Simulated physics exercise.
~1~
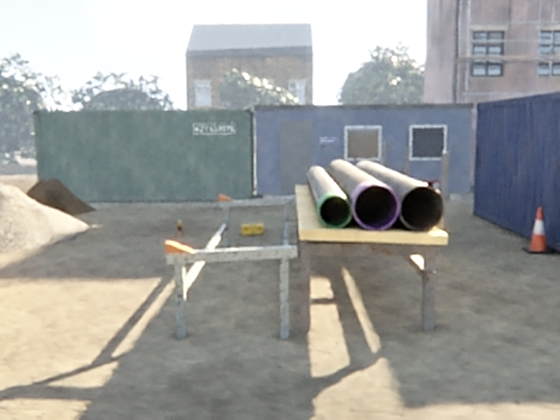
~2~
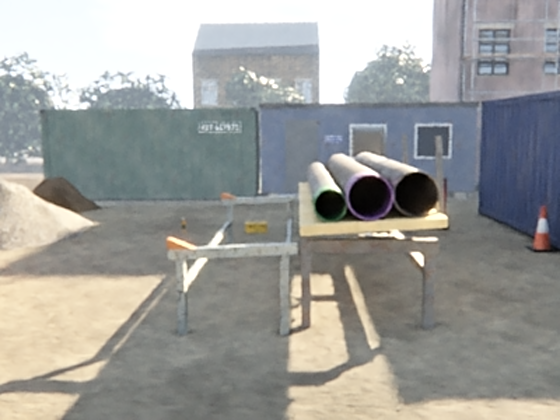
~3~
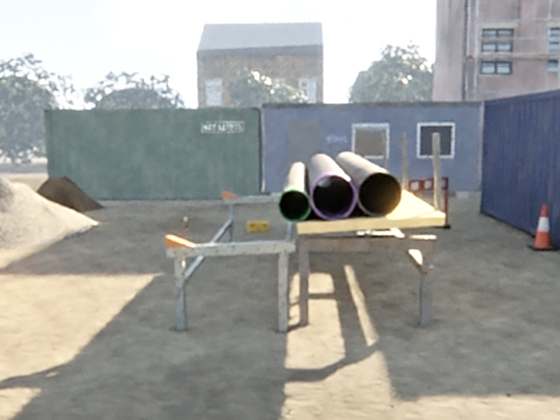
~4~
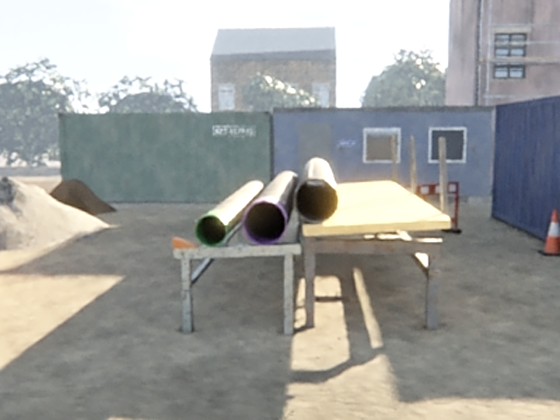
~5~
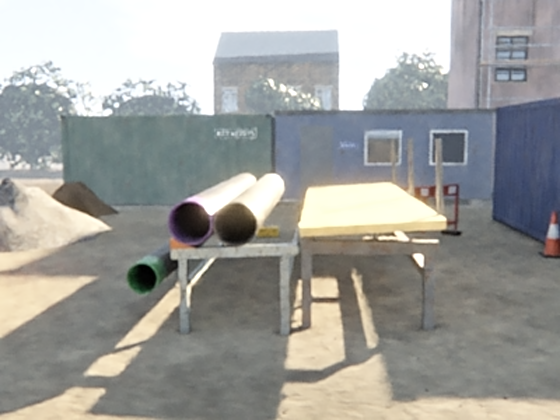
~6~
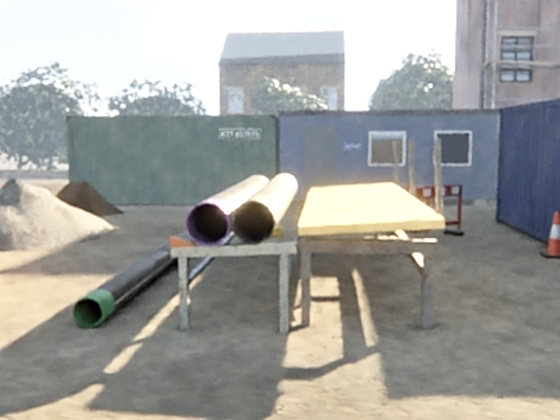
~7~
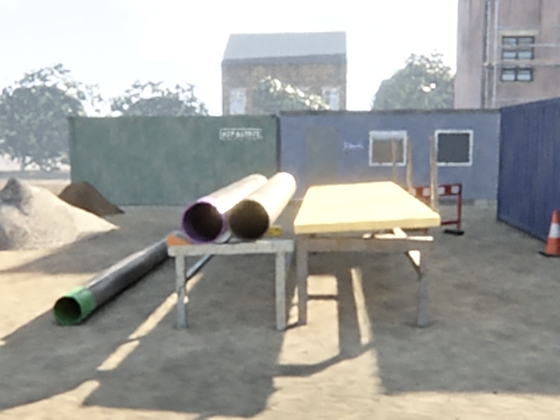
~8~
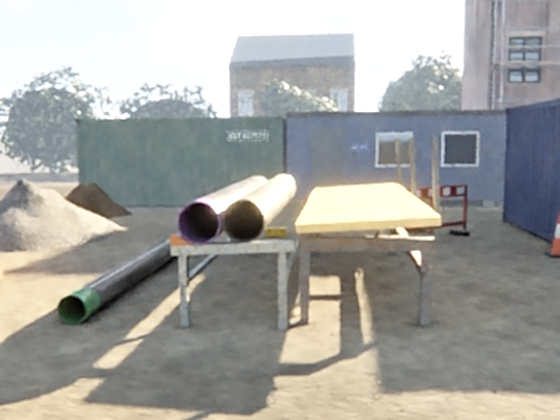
Three pipes rolling left from a tilting deck onto a rack, the green one dropping to the ground, two staying on top.
